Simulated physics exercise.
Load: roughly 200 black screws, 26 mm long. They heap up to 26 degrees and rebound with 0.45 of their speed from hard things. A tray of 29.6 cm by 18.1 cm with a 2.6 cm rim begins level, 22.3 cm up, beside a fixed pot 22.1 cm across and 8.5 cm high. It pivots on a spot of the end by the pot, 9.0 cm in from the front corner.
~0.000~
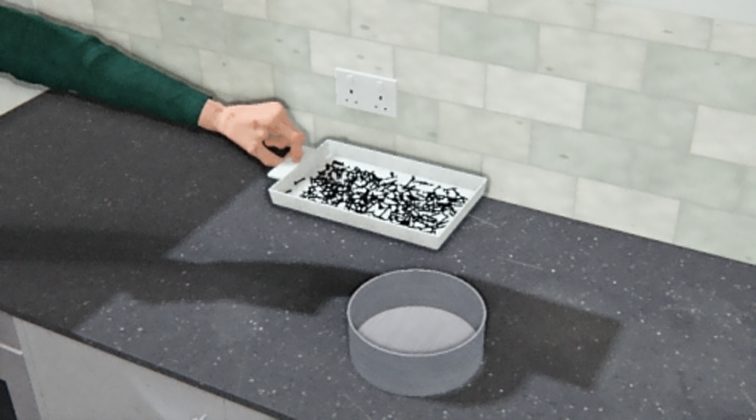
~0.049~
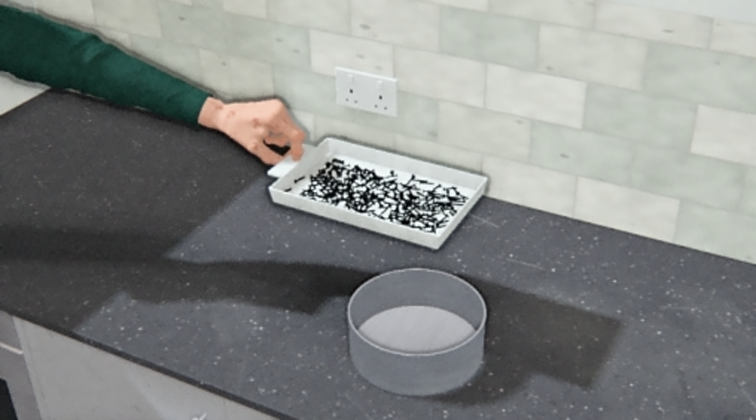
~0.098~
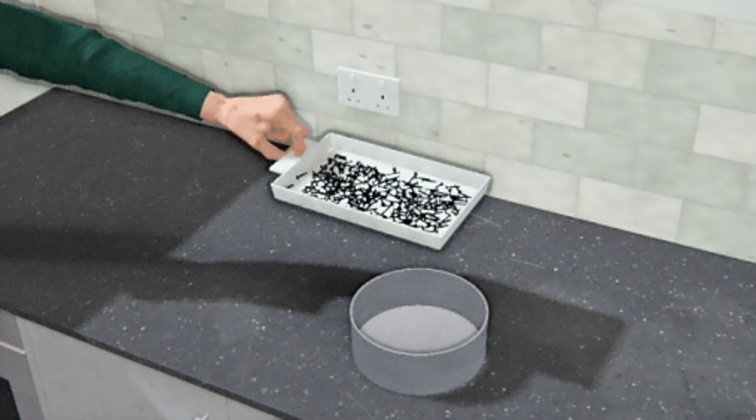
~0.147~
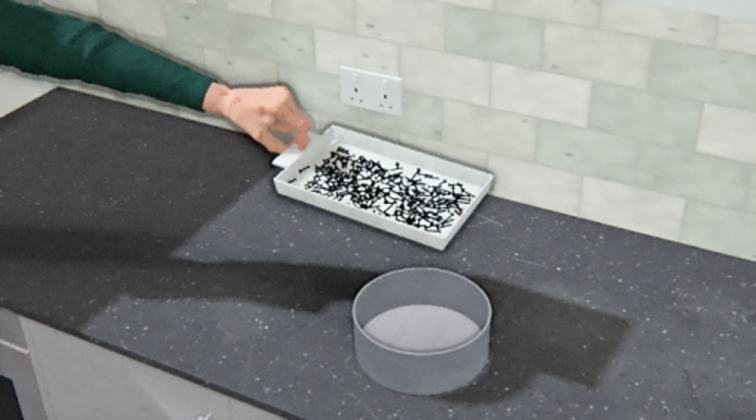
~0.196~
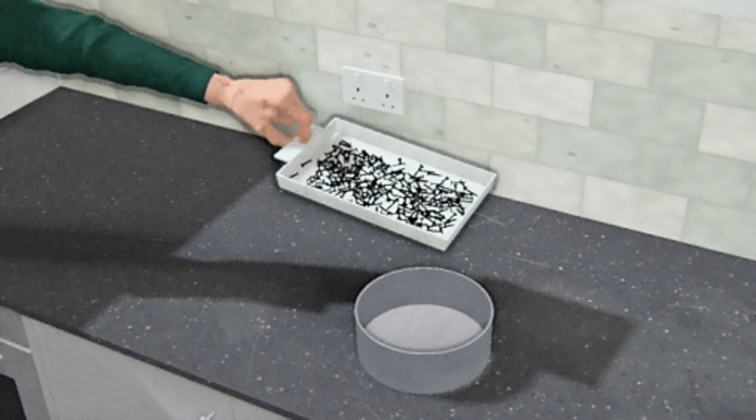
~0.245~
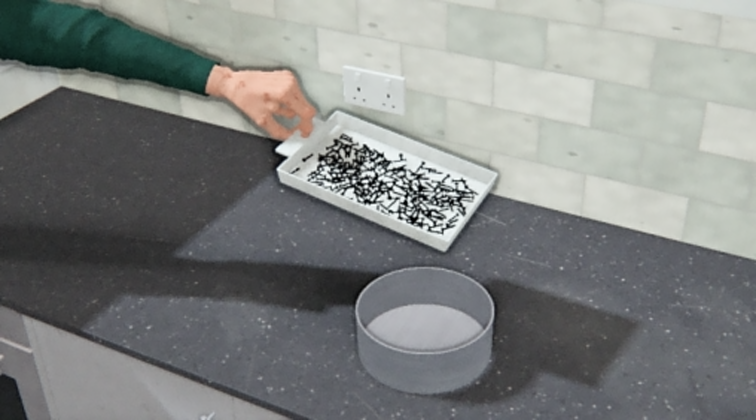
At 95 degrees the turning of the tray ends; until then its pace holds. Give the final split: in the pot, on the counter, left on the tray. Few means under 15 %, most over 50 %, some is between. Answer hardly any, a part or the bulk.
In the pot: The bulk; on the counter: Hardly any; left on the tray: Hardly any.
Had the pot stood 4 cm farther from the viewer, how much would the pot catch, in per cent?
Then about 95 per cent.
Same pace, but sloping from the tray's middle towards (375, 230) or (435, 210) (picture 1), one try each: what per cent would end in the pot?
About 90 and 10 per cent.
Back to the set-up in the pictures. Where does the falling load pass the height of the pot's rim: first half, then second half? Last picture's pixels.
At about (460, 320), then at (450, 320).
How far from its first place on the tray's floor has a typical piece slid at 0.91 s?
About 8 cm.
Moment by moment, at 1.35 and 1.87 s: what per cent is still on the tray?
About 70, 5.
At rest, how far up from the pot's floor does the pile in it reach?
Some 3.0 cm.
After 0.91 s, tilt 50 degrees; the tray holds 100 %, the pot 0 %.
After 1.35 s, tilt 77 degrees; the tray holds 70 %, the pot 20 %.
Then, at 1.87 s, tilt 95 degrees; the tray holds 5 %, the pot 85 %.
At rest (2.9 s), pot 100 %, counter 0 %, tray 0 %.
